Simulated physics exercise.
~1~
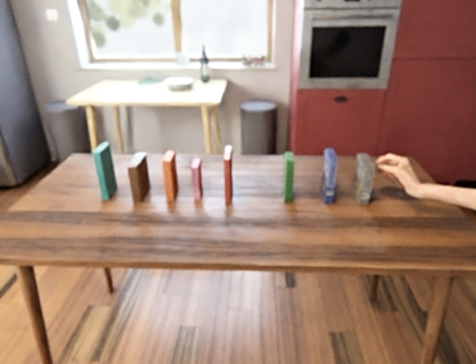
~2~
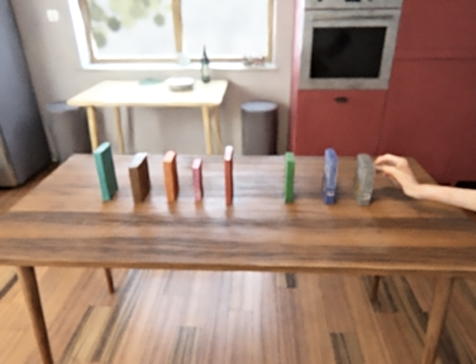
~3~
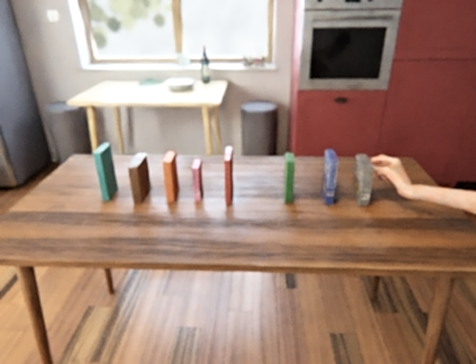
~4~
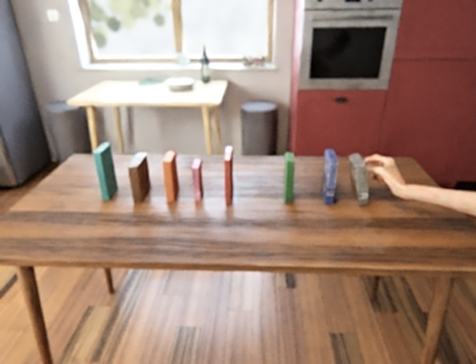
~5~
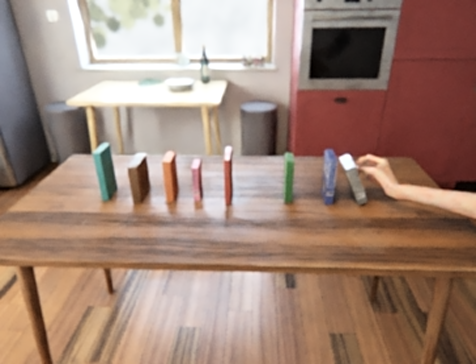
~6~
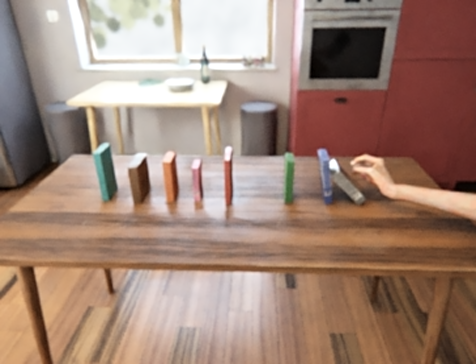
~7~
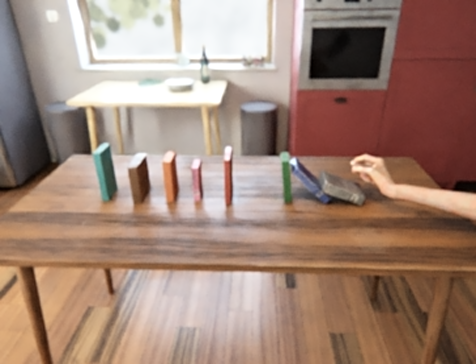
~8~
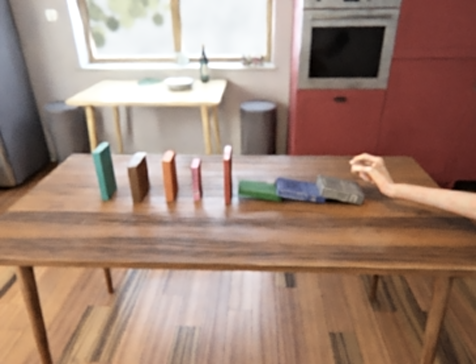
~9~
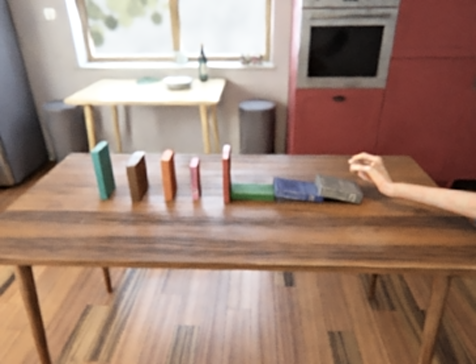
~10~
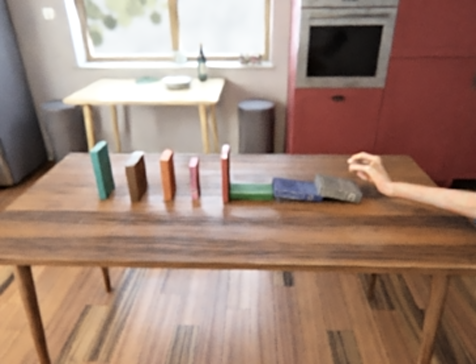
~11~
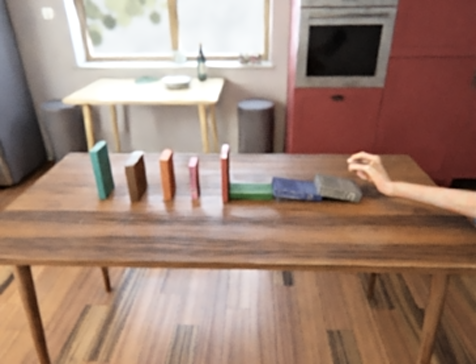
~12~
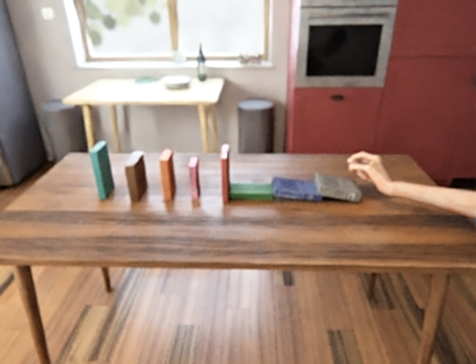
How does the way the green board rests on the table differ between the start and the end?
The green board stands upright at the start, but at the end it lies on its side on the table.
A hand tips the grey packet left, toppling the blue packet and green board in turn.
